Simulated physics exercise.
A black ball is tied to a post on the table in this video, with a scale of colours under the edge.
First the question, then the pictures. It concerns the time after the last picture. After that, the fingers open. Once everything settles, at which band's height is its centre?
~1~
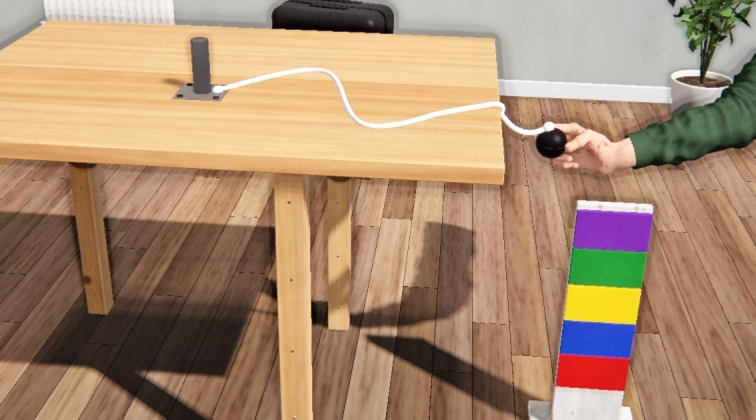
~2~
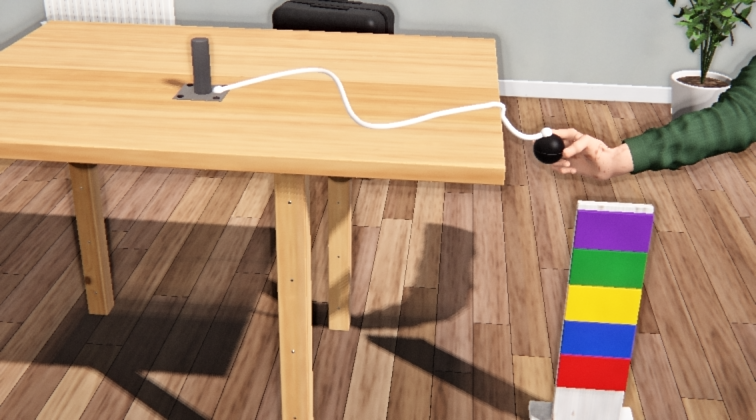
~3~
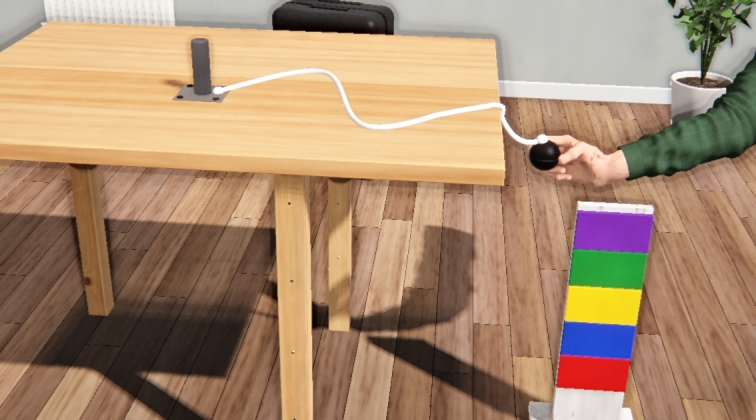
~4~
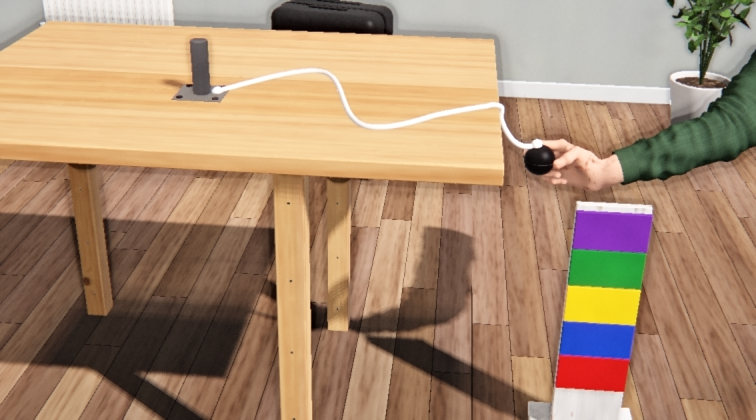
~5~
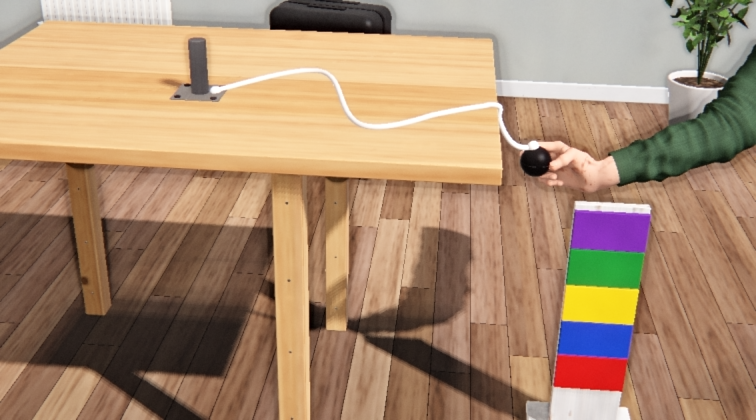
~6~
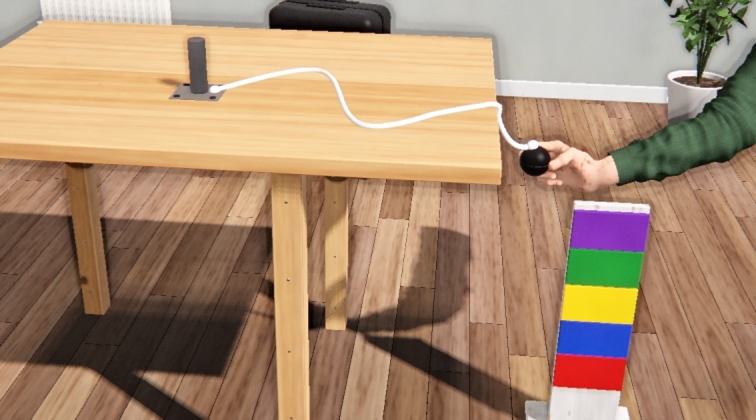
Its centre settles level with the blue band.
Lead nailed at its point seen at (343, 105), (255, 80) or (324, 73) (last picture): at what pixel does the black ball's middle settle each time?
Roughly (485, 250), (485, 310) and (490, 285).
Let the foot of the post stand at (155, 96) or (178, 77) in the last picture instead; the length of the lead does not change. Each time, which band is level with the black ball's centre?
For the first spot, yellow; for the second, yellow.
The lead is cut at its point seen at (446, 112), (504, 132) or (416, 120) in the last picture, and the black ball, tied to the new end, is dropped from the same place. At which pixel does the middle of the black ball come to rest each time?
Try by try: (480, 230), (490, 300) and (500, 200).
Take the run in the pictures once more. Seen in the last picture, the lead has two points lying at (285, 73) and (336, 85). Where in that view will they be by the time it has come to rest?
First near (306, 94), second near (395, 97).
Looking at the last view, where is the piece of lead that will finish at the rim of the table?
That spot is near (352, 119).
A little later, ball near (514, 276); level with green.
Next, ball near (454, 317); level with blue.
Later still, ball near (494, 326); level with blue.
When it is over, ball near (478, 322); level with blue. Its centre hangs level with the blue band.
